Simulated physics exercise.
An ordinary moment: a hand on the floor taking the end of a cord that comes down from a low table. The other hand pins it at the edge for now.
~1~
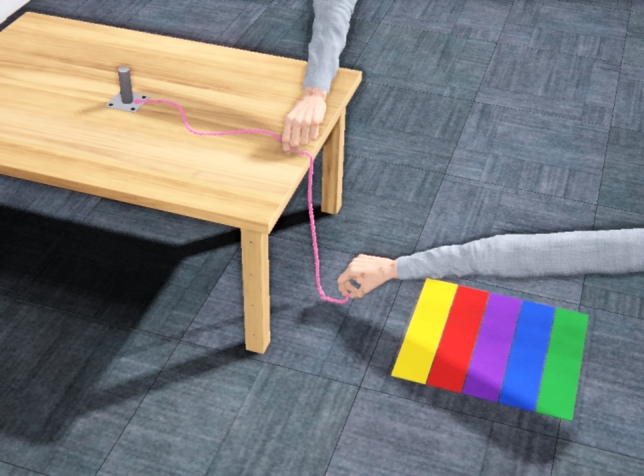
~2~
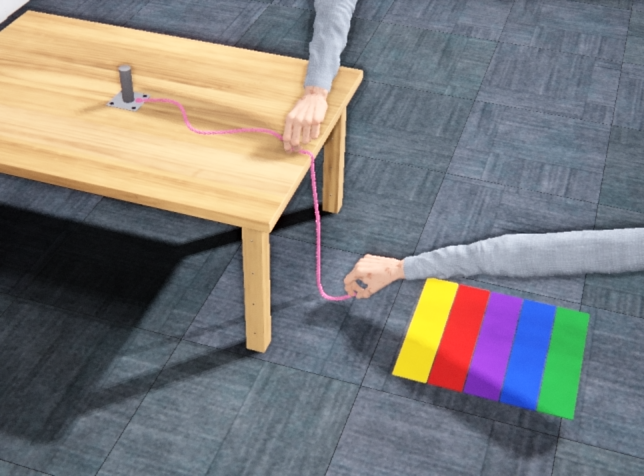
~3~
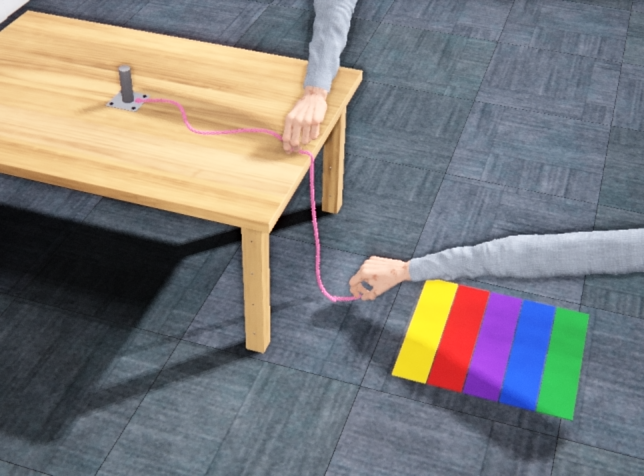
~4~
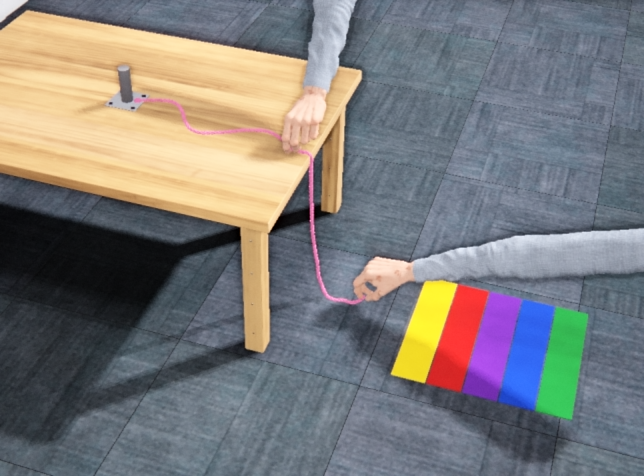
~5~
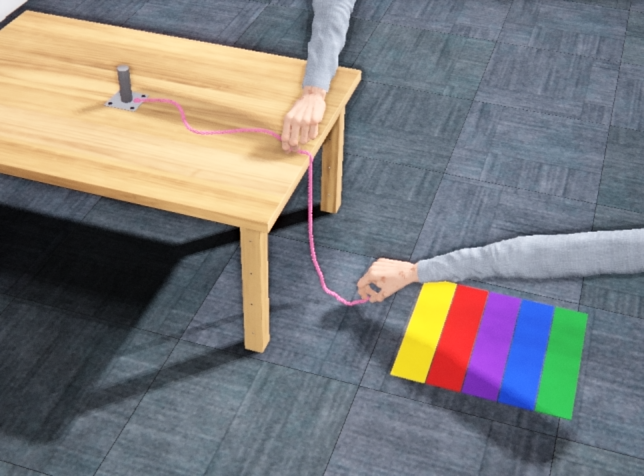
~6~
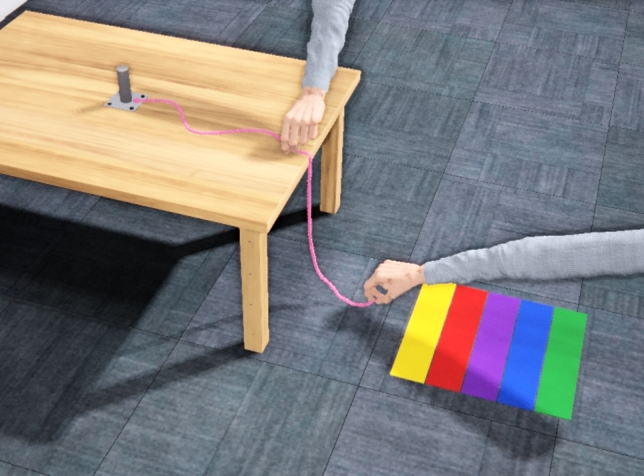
In the video, one hand presses a pink cord at the edge of a low wooden table while another hand, near the floor, holds its hanging end and moves it slightly right, beside a mat of five coloured stripes.
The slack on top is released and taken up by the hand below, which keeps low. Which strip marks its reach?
The end stops over the purple strip.
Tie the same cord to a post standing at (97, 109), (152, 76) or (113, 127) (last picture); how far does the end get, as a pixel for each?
About (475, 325), (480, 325) and (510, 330).
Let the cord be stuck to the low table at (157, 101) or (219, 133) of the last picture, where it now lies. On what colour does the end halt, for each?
Taking them in turn: Purple; red.
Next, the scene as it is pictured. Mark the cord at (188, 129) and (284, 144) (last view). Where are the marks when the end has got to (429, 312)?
Near (213, 125) and (311, 156).
A little later, end near (429, 312); over yellow.
Next, end near (472, 322); over red.
When it is tight, end near (496, 328); over purple. It gets as far as the purple strip.
